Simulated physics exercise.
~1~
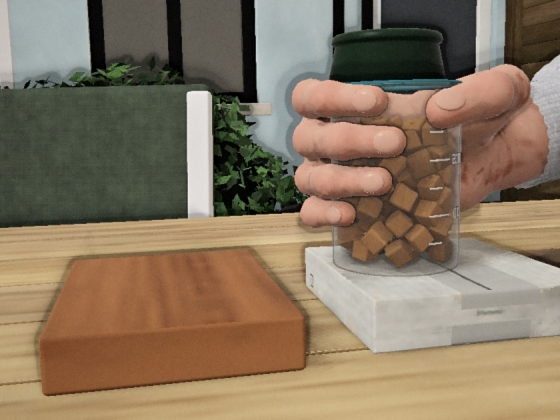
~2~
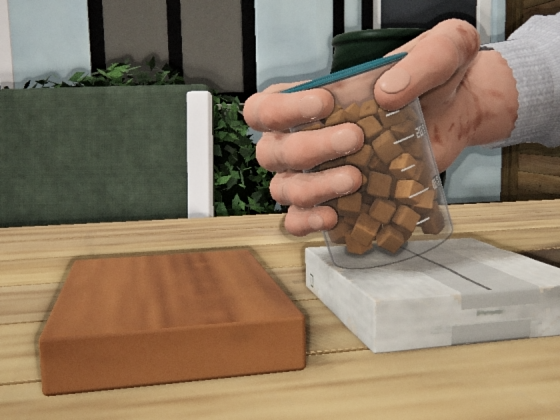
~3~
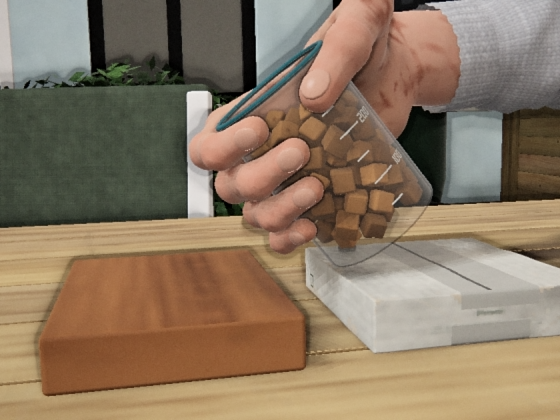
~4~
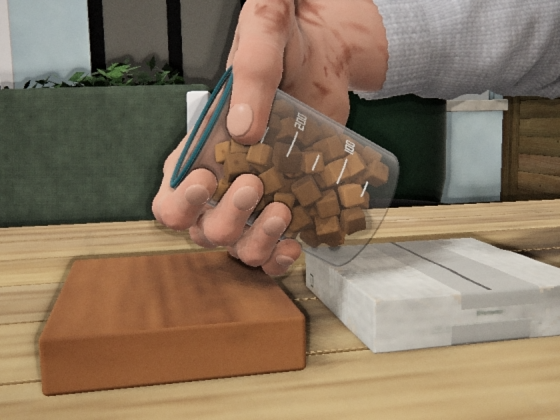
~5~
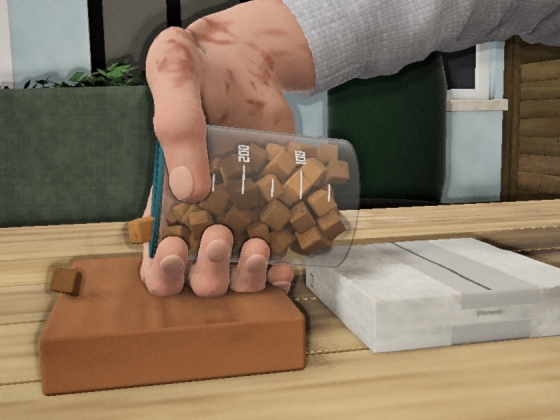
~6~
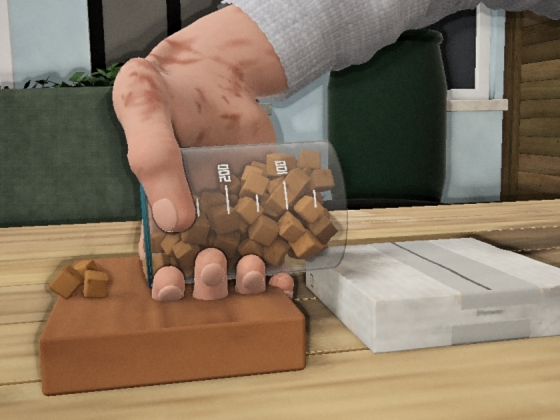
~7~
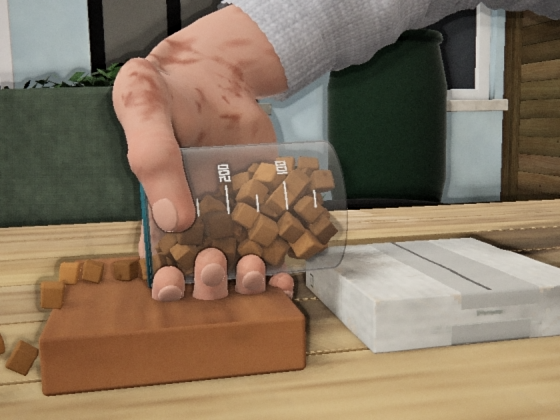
A hand in a grey knitted sleeve grips a clear beaker of brown sugar cubes above a pale block on a wooden table, seen from a still, nearly level view. A reddish-brown block sits to the left, with greenery, dark green shapes and a pale blue wall behind. The hand lifts the beaker and carries it left, tilting its open mouth steadily leftward. As it comes down over the reddish block nearly sideways, the first cubes slip out. The beaker comes to rest lying on the block, still held, with several cubes spilled at the left and most still inside.
